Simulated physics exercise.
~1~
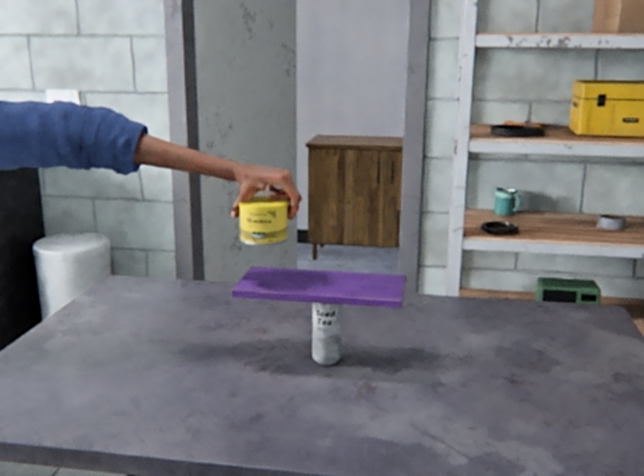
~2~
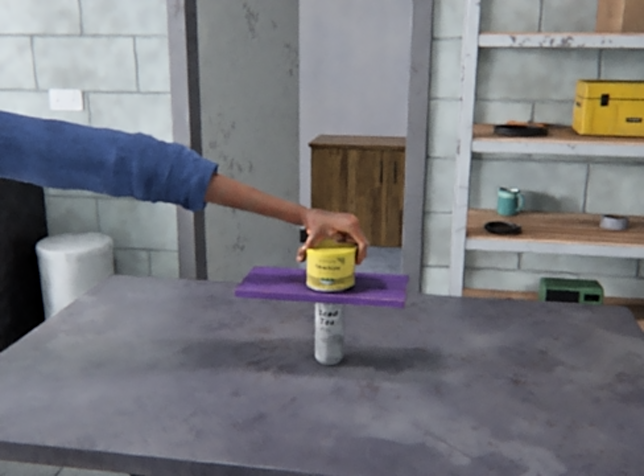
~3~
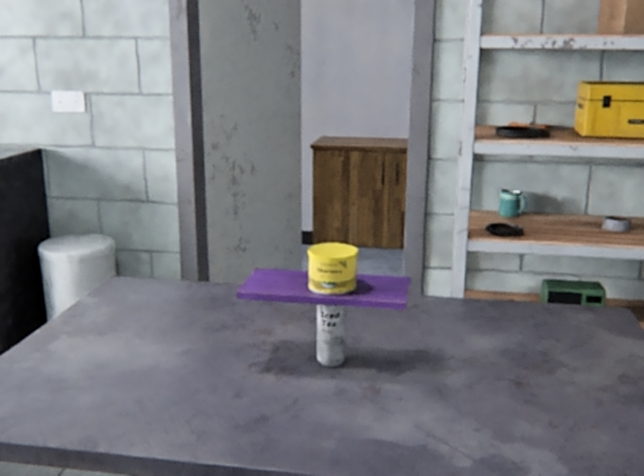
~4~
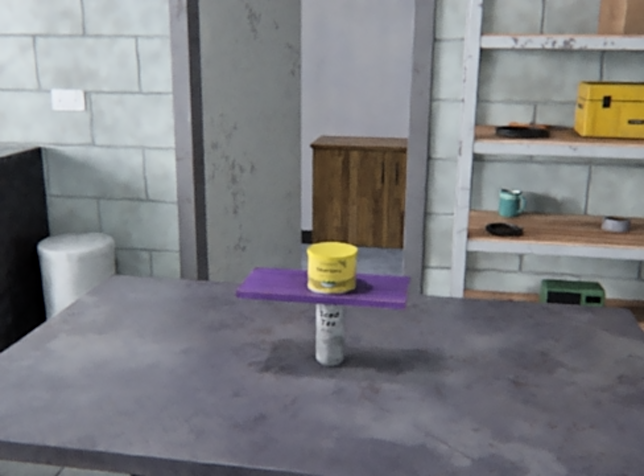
A hand sets a yellow tub on a purple board balanced on a can, withdraws, and everything holds.
